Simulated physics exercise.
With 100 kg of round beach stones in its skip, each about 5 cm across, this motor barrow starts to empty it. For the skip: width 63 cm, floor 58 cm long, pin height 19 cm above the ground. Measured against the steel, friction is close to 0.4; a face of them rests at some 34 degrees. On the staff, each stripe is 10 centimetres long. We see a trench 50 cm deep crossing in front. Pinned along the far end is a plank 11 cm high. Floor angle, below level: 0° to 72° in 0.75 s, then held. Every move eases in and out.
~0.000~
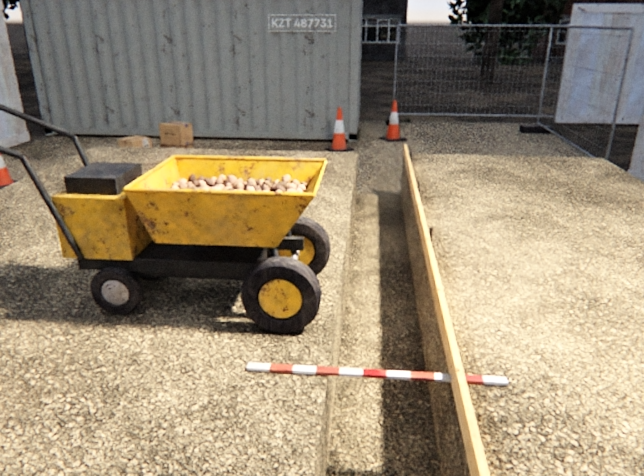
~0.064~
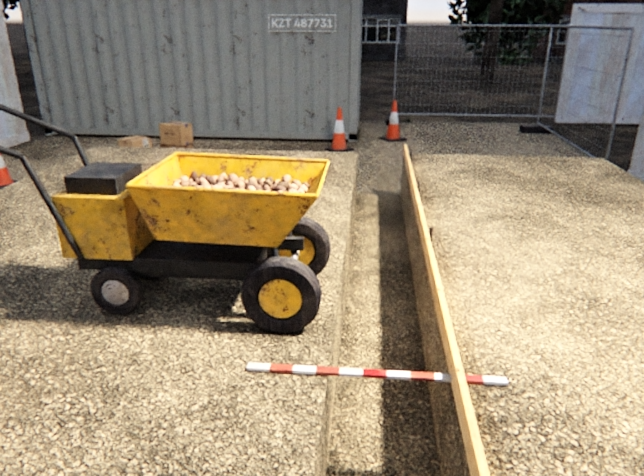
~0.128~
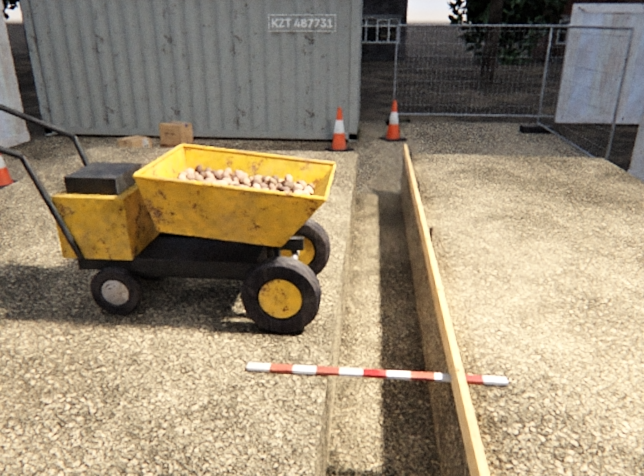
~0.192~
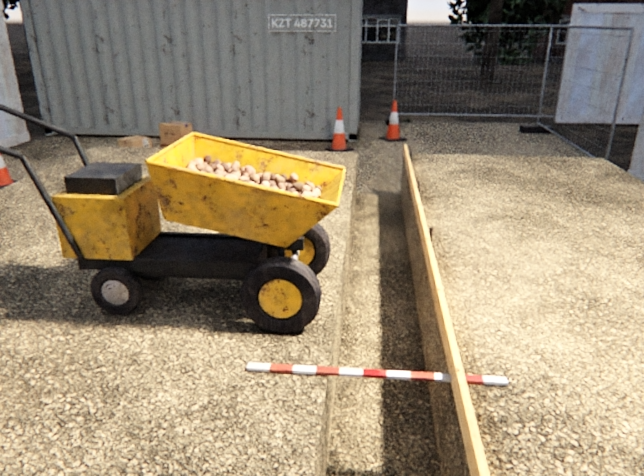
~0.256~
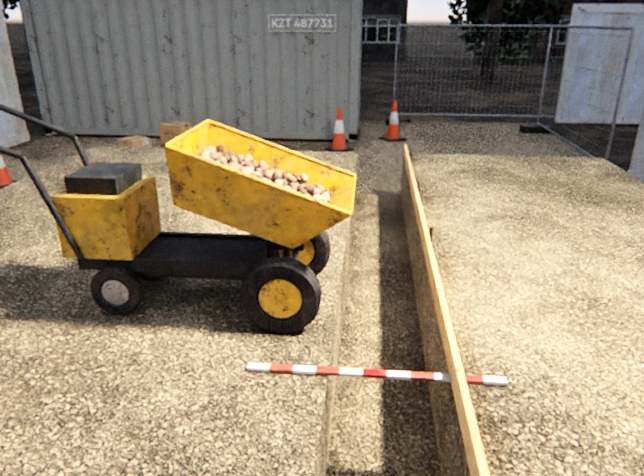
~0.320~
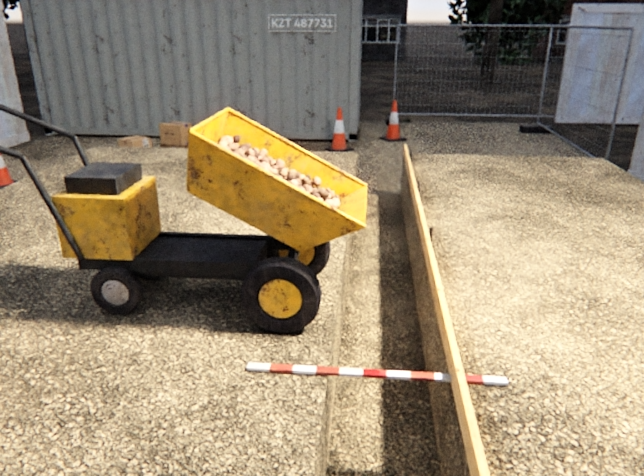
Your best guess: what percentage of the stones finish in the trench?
My guess is about 67 per cent.
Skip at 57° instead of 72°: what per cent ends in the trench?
In that case some 40 per cent.
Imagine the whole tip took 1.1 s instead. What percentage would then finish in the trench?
Near 75 per cent.
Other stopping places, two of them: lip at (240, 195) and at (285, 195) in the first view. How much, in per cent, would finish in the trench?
Near 100 then near 95 percent.
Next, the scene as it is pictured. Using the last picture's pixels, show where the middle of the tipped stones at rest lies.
Around (416, 376).
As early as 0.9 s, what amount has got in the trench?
About 25 per cent by then.
After 0.6 s the floor is at 60°; 100 % in the skip; the foremost stones are at (378, 253).
After 0.9 s the floor is at 72°; 66 % in the skip, 25 % in the trench, 9 % past the trench; the foremost stones are at (468, 306).
After 1.2 s the floor is at 72°; 15 % in the skip, 52 % in the trench, 33 % past the trench; the foremost stones are at (604, 315).
After 3.2 s the floor is at 72°; 0 % in the skip, 67 % in the trench, 33 % past the trench; the foremost stones are past the picture's edge.
